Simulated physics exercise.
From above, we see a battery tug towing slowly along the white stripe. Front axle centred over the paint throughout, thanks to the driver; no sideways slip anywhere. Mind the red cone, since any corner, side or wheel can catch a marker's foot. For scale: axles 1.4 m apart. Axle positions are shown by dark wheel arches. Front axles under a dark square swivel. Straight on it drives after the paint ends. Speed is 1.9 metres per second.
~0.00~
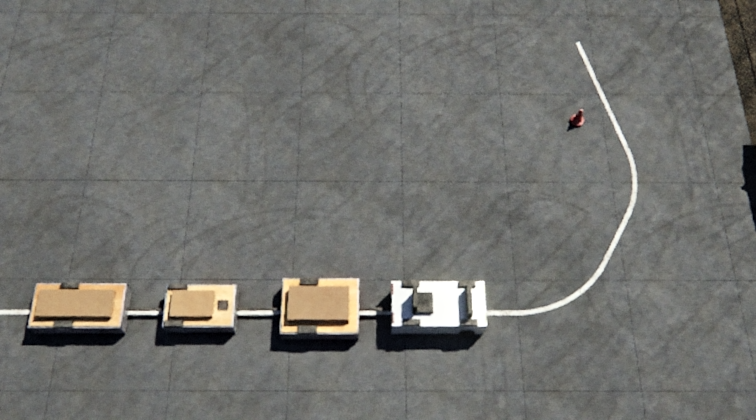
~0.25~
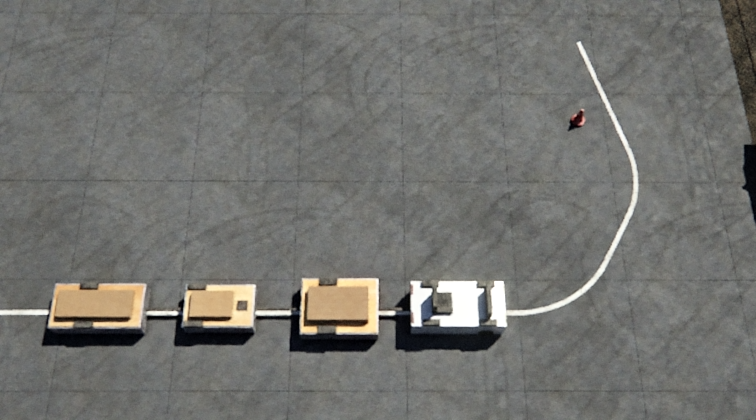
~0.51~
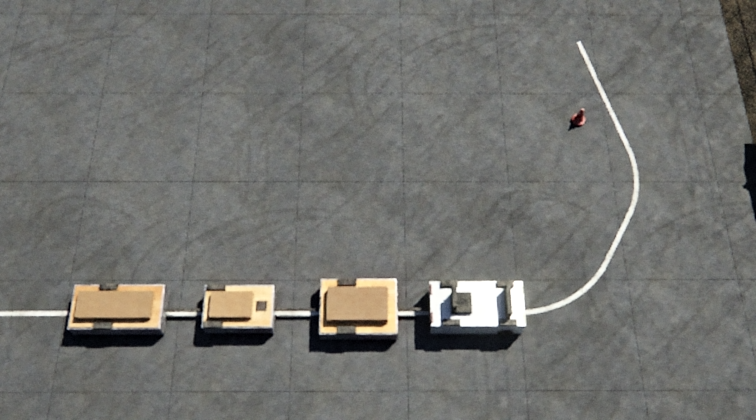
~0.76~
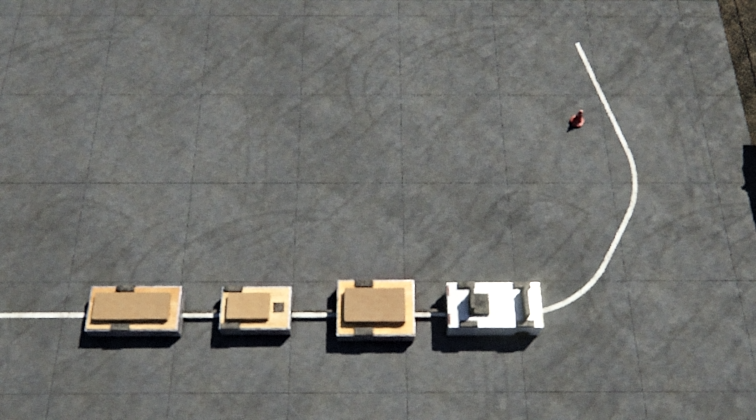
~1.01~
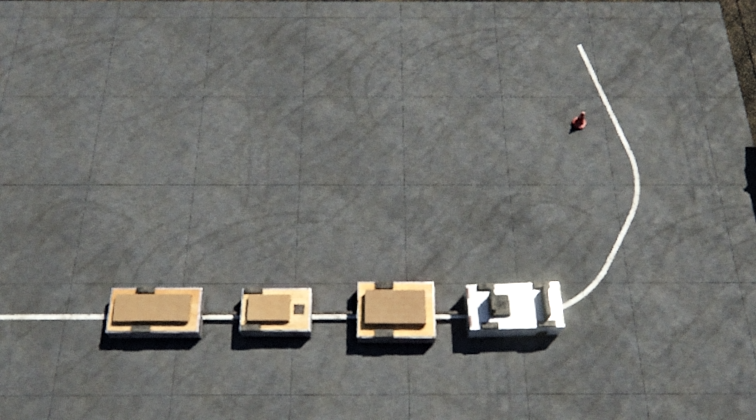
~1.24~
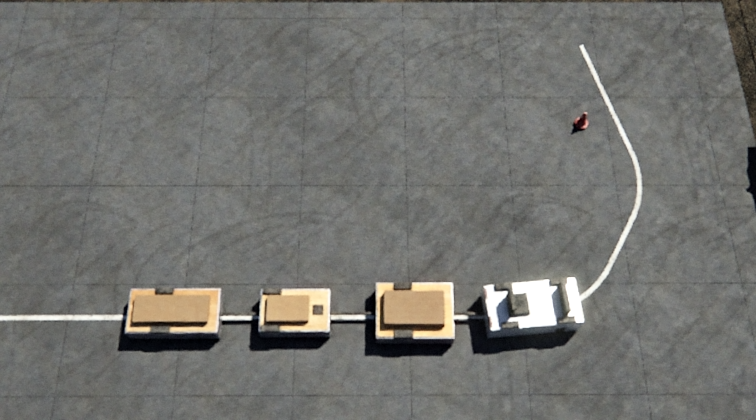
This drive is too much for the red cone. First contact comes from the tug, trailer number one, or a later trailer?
Contact is made first by the trailer right behind it.
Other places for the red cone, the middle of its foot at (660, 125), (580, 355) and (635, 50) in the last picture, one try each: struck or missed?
Results in order - no collision, no collision, no collision.
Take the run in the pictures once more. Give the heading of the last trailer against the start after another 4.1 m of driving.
The last trailer is now at about 0 degrees to its starting heading.
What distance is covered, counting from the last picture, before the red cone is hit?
9.5 m.
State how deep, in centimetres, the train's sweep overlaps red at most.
Result - red: 50.
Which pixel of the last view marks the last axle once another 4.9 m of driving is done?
Near (336, 311).
After 4.0 s, the last axle is at (345, 311) of the last picture, 5 cm off the line.
After 6.3 s, the last axle is at (492, 294) of the last picture, 45 cm off the line; the first trailer has hit red.
After 9.4 s, the last axle is at (597, 166) of the last picture, 135 cm off the line.
After 12.2 s, the last axle is at (572, 22) of the last picture, 25 cm off the line; 1 of 1 struck in all.
